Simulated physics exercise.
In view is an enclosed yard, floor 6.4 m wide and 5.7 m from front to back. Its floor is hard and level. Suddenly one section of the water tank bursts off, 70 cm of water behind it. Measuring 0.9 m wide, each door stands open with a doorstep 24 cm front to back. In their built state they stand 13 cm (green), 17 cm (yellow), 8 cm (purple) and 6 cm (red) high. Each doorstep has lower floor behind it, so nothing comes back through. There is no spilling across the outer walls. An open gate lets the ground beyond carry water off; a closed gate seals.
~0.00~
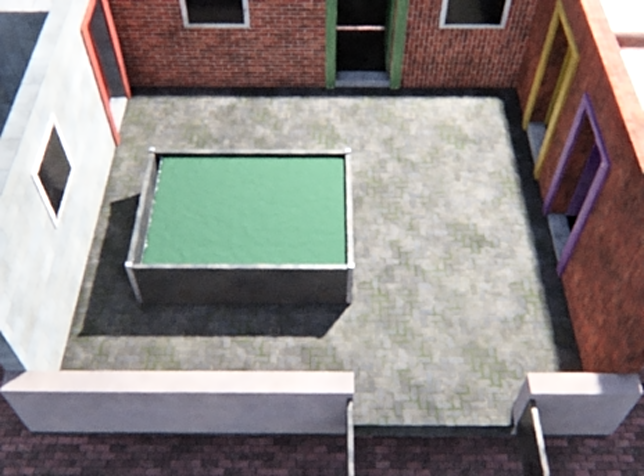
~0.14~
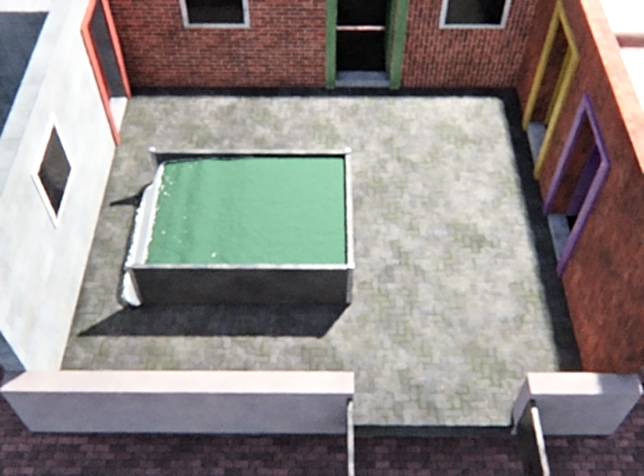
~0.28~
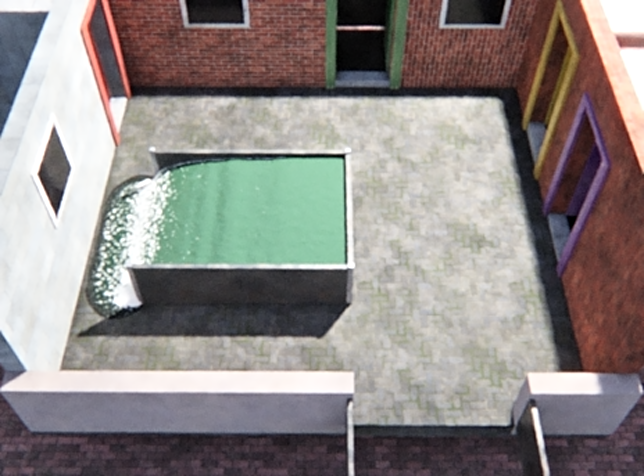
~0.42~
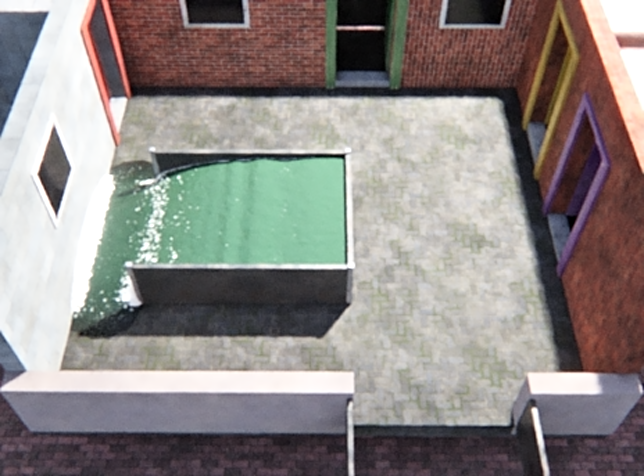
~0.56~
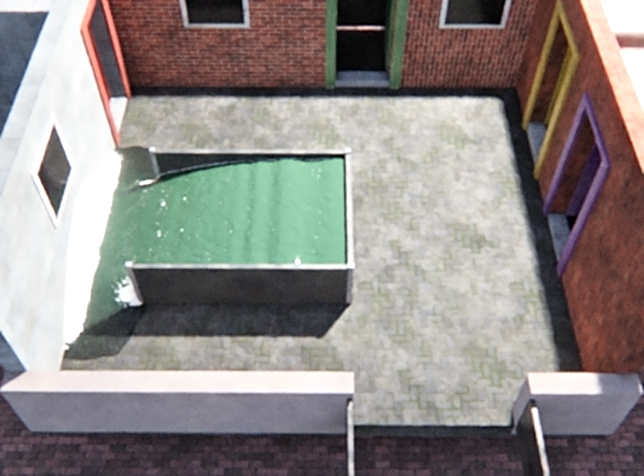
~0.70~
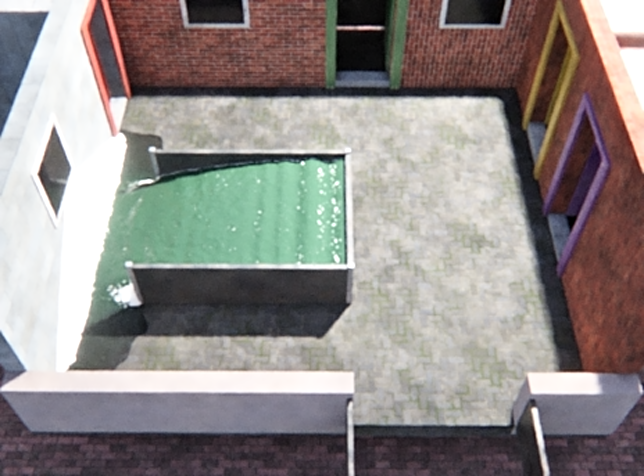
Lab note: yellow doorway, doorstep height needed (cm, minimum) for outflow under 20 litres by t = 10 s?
Approx. 11.5 cm.
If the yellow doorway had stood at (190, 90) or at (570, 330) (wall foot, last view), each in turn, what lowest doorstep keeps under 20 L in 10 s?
About 28 cm, then about 18 cm.
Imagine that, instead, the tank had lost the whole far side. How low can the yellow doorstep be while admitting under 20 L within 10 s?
Required height: Approx. 18 cm.
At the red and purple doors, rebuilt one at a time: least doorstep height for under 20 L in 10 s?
Some 20 cm for red, some 9.5 cm for purple.
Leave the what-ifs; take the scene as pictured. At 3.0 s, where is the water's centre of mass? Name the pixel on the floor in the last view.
Around (202, 236).
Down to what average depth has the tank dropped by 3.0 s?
About 27 centimetres on average.
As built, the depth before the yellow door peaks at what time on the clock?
It peaks at about 4.5 s.
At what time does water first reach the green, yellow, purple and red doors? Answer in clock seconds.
Arrival: Green 2.4 s, yellow 4.0 s, purple 3.8 s, red 0.8 s.
After 1.4 s water covers 20 % of the floor, deepest (53 cm) near (104, 246); it has not reached the yellow door.
After 3.0 s water covers 55 % of the floor, deepest (38 cm) near (52, 404); it has not reached the yellow door.
After 10.0 s water covers 100 % of the floor, deepest (14 cm) near (413, 198); 11 cm at the yellow door, 0 litres in over its 17 cm doorstep.
At the yellow door as built, the water arrived by 3.9 s and peaked near 16 cm at 4.4 s.
With a doorstep of 9.5 cm, 46 litres would have come in within the 10 s; with 13.5 cm, 6 litres. So under 20 litres takes about 11.5 cm.
